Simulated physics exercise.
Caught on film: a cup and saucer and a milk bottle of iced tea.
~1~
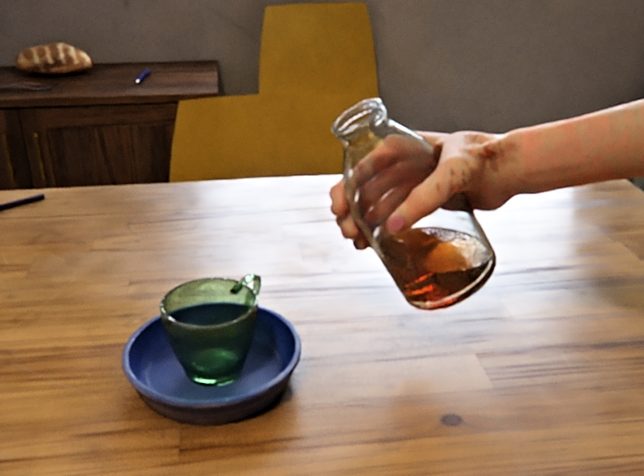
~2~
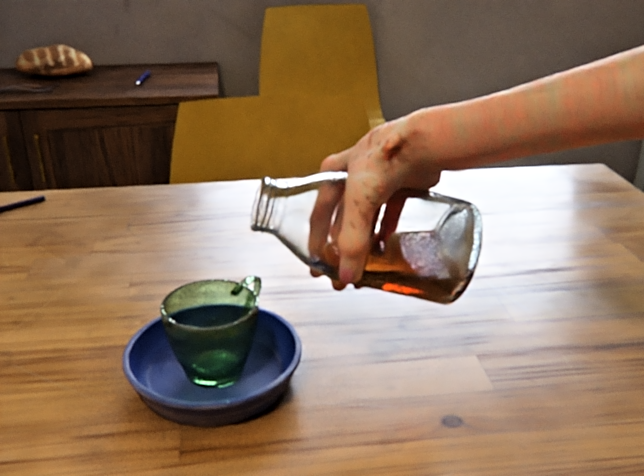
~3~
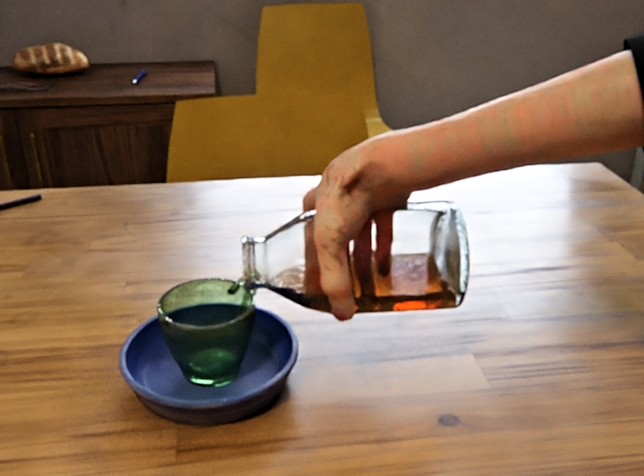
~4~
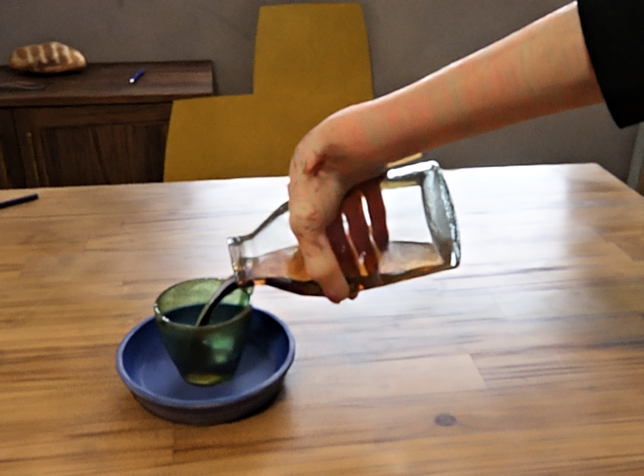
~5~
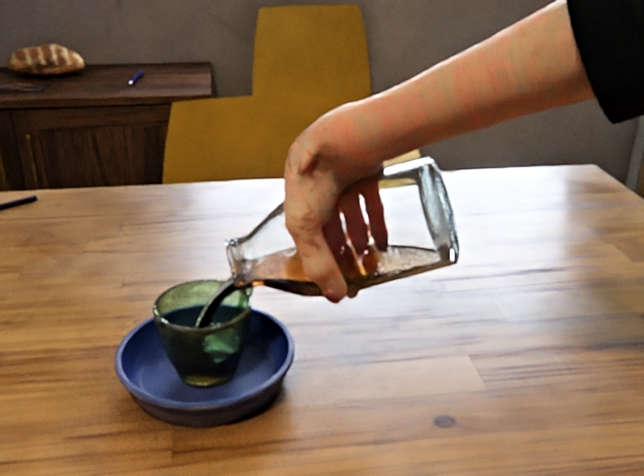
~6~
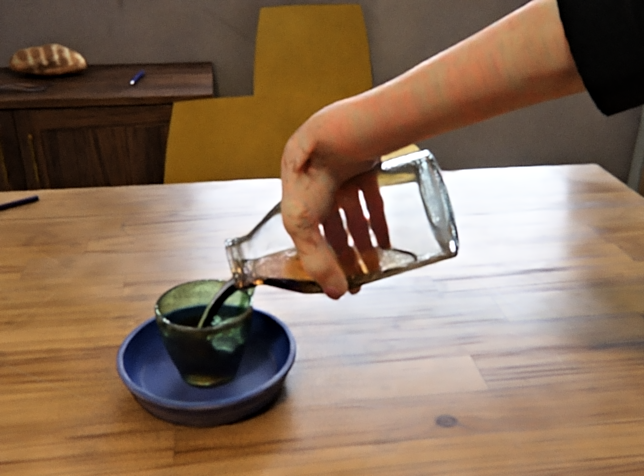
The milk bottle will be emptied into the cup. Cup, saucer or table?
In the end it fits in the cup.
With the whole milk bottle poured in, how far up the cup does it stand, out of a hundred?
Roughly 80 per cent.
Shortly, the cup is about two thirds full; the saucer is dry.
Then, the cup is about three quarters full; the saucer is dry.
At the finish, the cup is about three quarters full; the saucer is dry.
